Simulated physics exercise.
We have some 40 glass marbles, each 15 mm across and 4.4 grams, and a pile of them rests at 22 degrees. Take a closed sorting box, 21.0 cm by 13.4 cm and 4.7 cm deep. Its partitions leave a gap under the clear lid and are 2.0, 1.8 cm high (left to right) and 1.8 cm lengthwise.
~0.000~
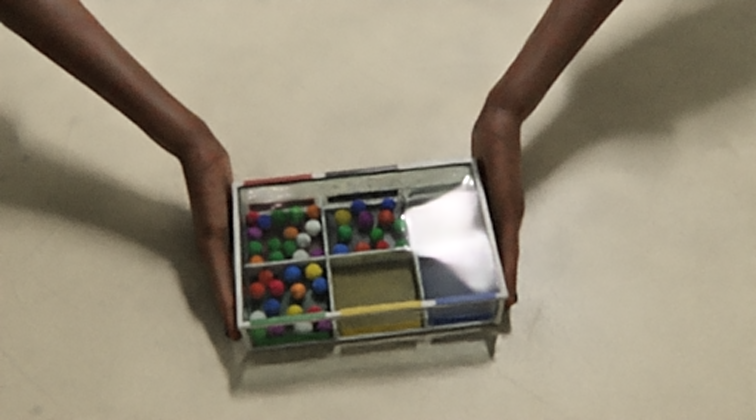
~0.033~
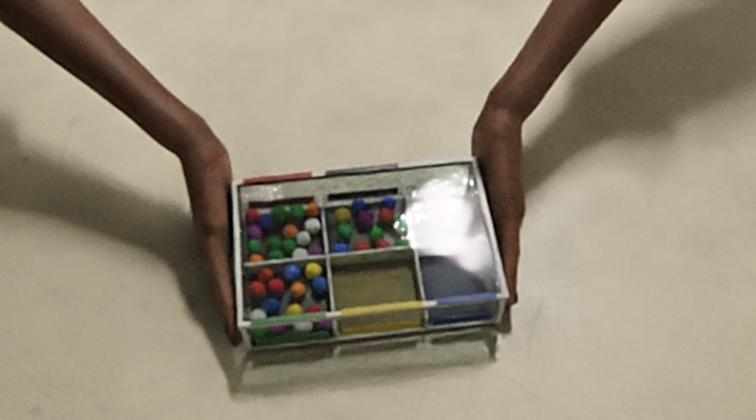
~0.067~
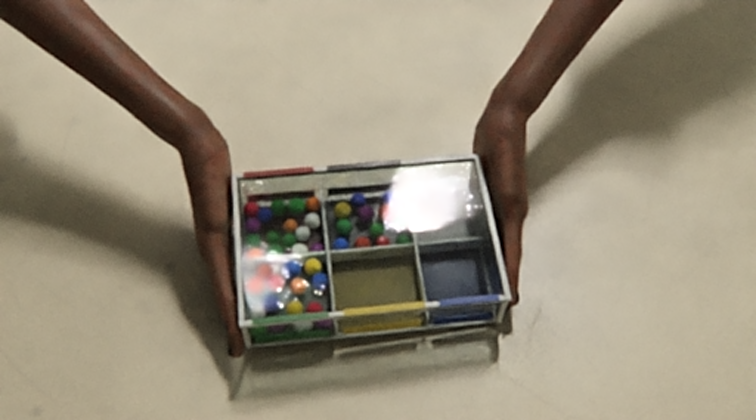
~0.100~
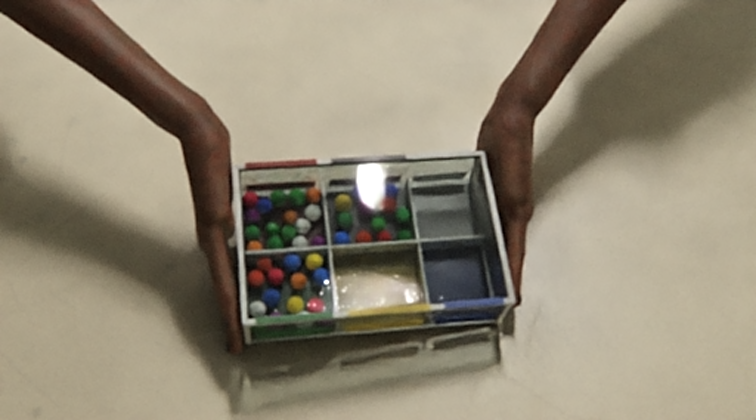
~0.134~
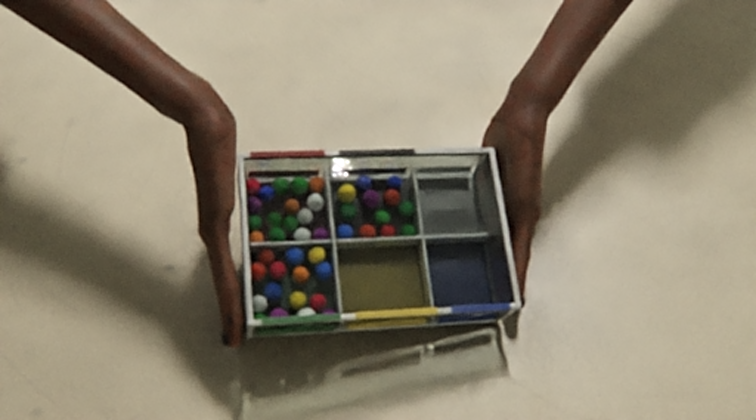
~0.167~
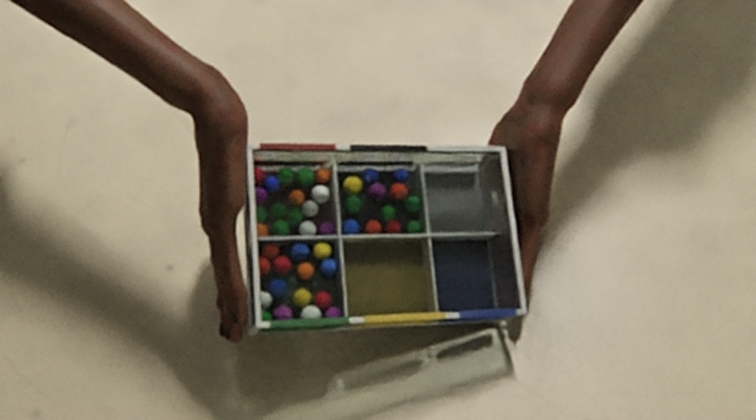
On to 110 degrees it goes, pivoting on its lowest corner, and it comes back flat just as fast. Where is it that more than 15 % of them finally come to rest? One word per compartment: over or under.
Red compartment under, blue compartment over, green compartment over, yellow compartment over, white compartment under, black compartment under.
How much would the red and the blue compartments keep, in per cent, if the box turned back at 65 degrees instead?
Then red would hold 15 percent and blue 10 percent.
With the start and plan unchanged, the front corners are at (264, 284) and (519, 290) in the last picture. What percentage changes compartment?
Then roughly 100 per cent.
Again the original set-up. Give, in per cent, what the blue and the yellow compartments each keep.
Blue at 50 and yellow at 25, in per cent.
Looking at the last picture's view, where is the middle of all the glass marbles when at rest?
I'd say roughly (411, 293).
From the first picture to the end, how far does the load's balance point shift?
It moves around 8.0 centimetres.
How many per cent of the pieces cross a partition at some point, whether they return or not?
80 per cent, give or take.
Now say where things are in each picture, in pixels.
In the first picture, box tilt 0 degrees, front corners at (243, 324) and (502, 294); red 35 %, green 35 %, black 30 %.
In the second picture, box tilt 1 degrees, front corners at (243, 323) and (502, 294).
In the third picture, box tilt 4 degrees, front corners at (245, 322) and (505, 296), lowest corner right front.
In the fourth picture, box tilt 9 degrees, front corners at (247, 321) and (509, 299), lowest corner right front.
In the fifth picture, box tilt 17 degrees, front corners at (253, 320) and (515, 304), lowest corner right front.
In the sixth picture, box tilt 24 degrees, front corners at (261, 323) and (521, 310), lowest corner right front; red 35 %, green 35 %, black 30 %. Its pace works out near 225 degrees a second.
After 0.64 s, tilt 109 degrees; red 20 %, blue 5 %, green 40 %, yellow 20 %, white 5 %, black 10 %.
After 0.96 s, tilt 46 degrees; blue 50 %, green 25 %, yellow 25 %.
After 1.38 s, tilt 0 degrees; blue 50 %, green 25 %, yellow 25 %.
In the end, at 2.0 s, red 0 %, blue 50 %, green 25 %, yellow 25 %, white 0 %, black 0 %.
